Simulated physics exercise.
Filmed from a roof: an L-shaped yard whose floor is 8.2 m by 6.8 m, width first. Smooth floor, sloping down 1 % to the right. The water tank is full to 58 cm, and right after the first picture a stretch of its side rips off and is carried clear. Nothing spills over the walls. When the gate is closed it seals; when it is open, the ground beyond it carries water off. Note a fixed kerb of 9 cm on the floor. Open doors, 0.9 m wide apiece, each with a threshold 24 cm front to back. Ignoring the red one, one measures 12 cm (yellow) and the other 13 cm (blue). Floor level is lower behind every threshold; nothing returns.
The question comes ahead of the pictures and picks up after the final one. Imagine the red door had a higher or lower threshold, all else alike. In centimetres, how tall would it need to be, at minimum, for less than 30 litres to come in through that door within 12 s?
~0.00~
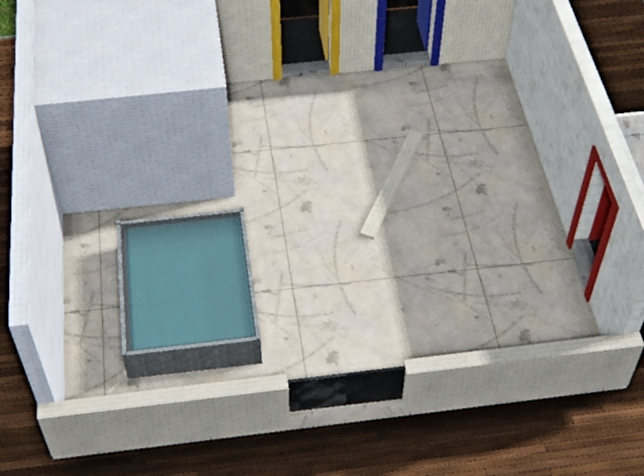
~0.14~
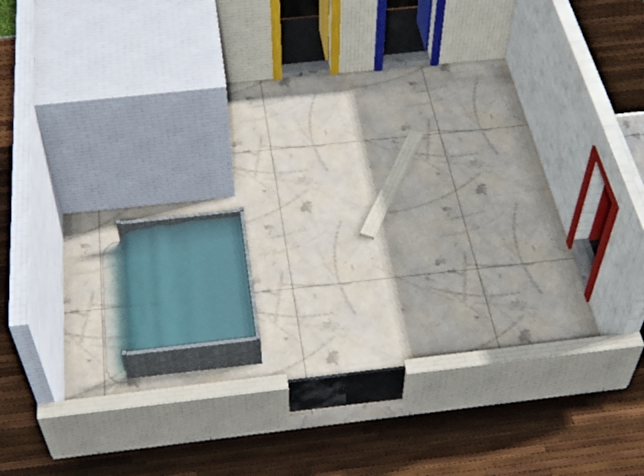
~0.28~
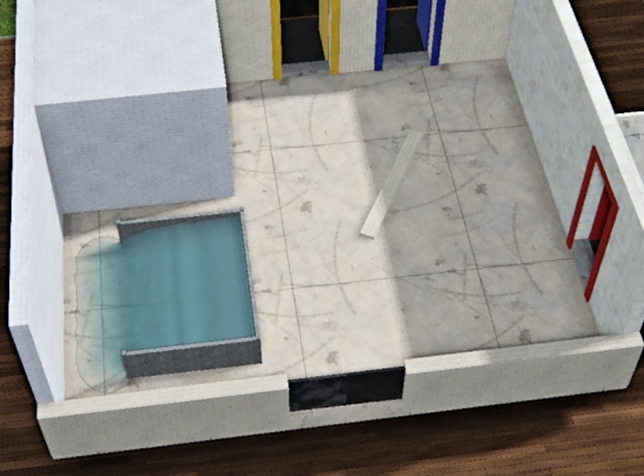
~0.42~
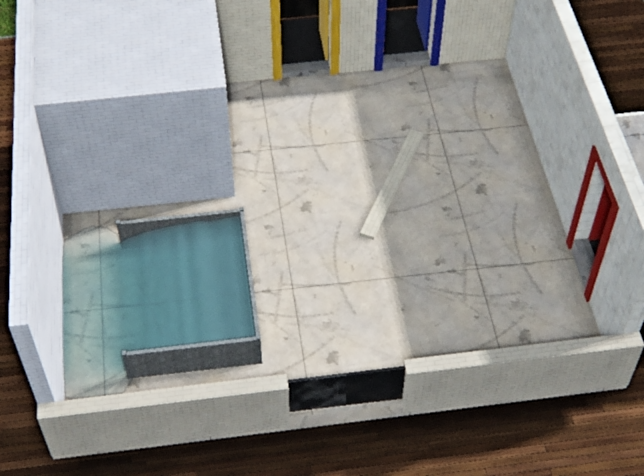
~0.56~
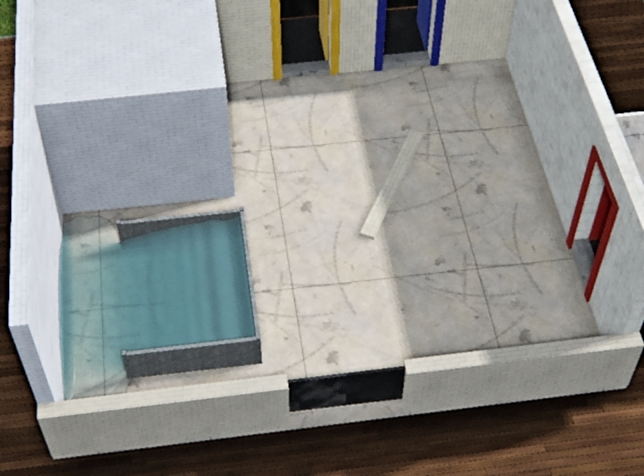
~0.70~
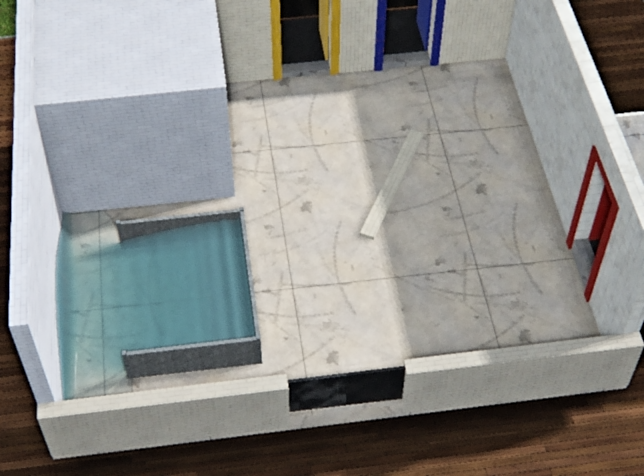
About 7.5 cm.
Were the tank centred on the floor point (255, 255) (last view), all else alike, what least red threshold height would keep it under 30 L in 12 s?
A height near 10.5 cm.
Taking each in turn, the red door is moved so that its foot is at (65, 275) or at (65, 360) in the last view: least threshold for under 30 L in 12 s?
You'd want roughly 34 cm there first, then roughly 33 cm.
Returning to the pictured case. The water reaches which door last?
Yellow.
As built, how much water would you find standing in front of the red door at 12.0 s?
Depth: Near 10.0 cm.
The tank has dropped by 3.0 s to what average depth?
I'd put it near 22 cm.
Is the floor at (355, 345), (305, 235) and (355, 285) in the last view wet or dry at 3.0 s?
Point by point: Soaked, then soaked, then bone dry.
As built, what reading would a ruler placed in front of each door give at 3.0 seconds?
In cm - red: 0, yellow: 0, blue: 0.
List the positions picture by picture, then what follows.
In the first picture, still water, 58 cm deep, in the water tank at (186, 281); the red door at (590, 233) is dry.
In the second picture, the gap is at (127, 303), the front 0.3 m out at (114, 374); the back of the water tank holds 58 cm.
In the third picture, the gap is at (127, 304), the front 0.7 m out at (81, 361); the back of the water tank holds 58 cm.
In the fourth picture, the front is at (64, 247), 1.0 m from the gap at (127, 305); 2.9 m2 of floor is wet, 58 cm left at the back.
In the fifth picture, the front is at (64, 227), 1.1 m from the gap at (128, 305); 3.2 m2 of floor is wet, 55 cm left at the back.
In the sixth picture, the gap is at (128, 305), the front 1.3 m out at (64, 216); the back of the water tank holds 48 cm; the red door at (590, 233), 7.2 m from the gap, is still 7.3 m from the nearest water.
After 1.4 s water covers 10 % of the floor, deepest (52 cm) near (64, 218); it has not reached the red door.
After 3.0 s water covers 30 % of the floor, deepest (27 cm) near (66, 429); it has not reached the red door.
After 12.0 s water covers 90 % of the floor, deepest (12 cm) near (532, 148); 10 cm at the red door, 0 litres in over its 26 cm threshold.
At the red door as built, the water arrived by 4.6 s and peaked near 13 cm at 5.6 s.
Run again over the same 12 s with other heights there, 39 litres in over 7 cm, 11 litres over 9.5 cm. The limit of 30 litres is kept from about 7.5 cm up.
